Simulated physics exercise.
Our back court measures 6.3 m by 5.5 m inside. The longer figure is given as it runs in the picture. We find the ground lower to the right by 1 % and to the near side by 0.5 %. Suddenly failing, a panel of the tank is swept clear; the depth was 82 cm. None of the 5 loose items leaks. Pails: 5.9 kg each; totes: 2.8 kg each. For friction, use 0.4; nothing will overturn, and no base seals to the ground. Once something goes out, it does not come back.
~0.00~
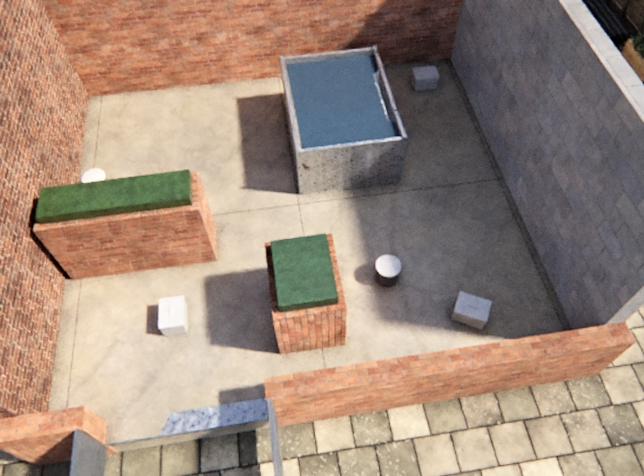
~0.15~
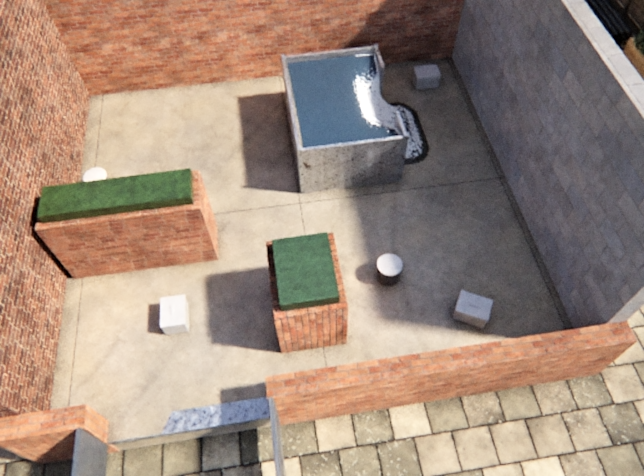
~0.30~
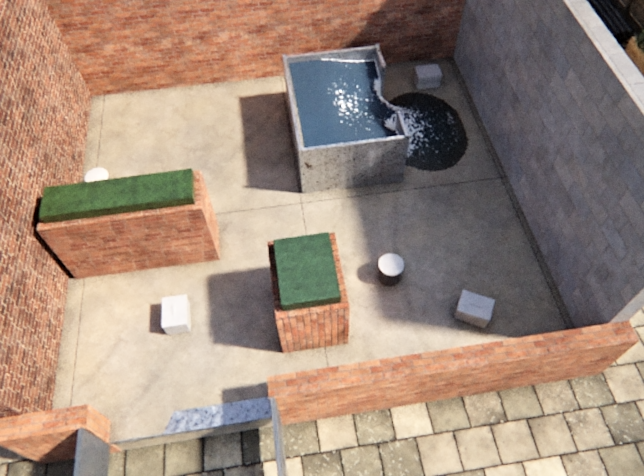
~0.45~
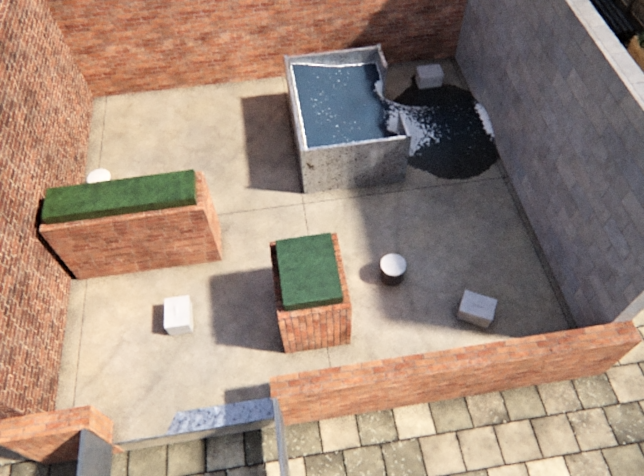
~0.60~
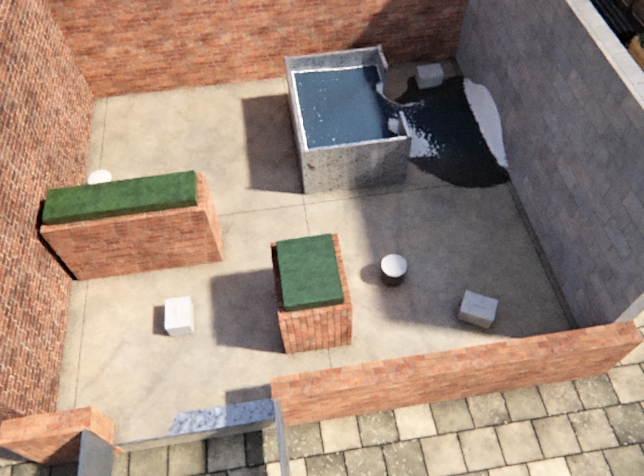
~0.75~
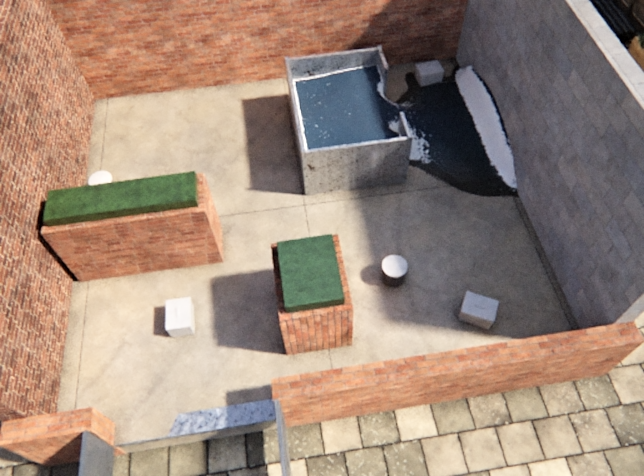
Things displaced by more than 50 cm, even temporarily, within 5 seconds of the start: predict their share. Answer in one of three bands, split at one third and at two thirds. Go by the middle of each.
One to two thirds.
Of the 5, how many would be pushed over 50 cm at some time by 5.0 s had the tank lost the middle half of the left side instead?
So the tally would be 1.
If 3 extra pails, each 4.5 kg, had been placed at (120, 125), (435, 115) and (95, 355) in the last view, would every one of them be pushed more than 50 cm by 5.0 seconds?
In turn: Past it, over, less.
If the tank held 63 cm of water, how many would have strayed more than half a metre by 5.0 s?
That would make 2 of them.
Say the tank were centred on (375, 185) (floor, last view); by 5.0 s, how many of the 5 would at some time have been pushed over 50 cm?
That gives 2 of them.
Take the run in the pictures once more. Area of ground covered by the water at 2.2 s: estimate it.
The covered patch comes to about 13 m2.
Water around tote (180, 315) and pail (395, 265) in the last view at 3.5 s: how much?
About 0 and 3 cm.
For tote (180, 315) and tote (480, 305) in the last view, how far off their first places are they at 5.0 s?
5 cm, then 500 cm.
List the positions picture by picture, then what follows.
In the first frame, a tote at (426, 73) rests on the ground; a pail at (93, 177) rests on the ground; 2.6 m2 under water; 0 of 5 have shifted.
In the second frame, a tote at (427, 71) rests on the ground; a pail at (95, 176), on the bottom; water covers 3.3 m2; 0 of 5 have shifted.
In the third frame, a tote at (428, 71) rests on the ground; a pail at (96, 176) rests on the ground; 4.2 m2 under water; 0 of 5 have shifted.
In the fourth frame, a tote at (430, 71) rests on the ground; a pail at (98, 177) rests on the ground; 5.3 m2 under water; 0 of 5 have shifted.
In the fifth frame, a tote at (430, 71) rests on the ground; a pail at (99, 178) rests on the ground; 5.6 m2 under water; 0 of 5 have shifted.
In the sixth frame, a tote at (430, 68) rests on the ground, 11 cm from its start; a pail at (100, 179) rests on the ground; water covers 5.9 m2; 1 of 5 have shifted.
After 1.1 s 0 of 5 are over 50 cm from their spots; 0 afloat.
After 2.2 s 2 of 5 are over 50 cm from their spots; 2 afloat.
After 3.5 s 1 of 5 are over 50 cm from their spots; 2 afloat.
After 5.0 s 2 of 5 are over 50 cm from their spots, and 2 have been at some point; 3 afloat.
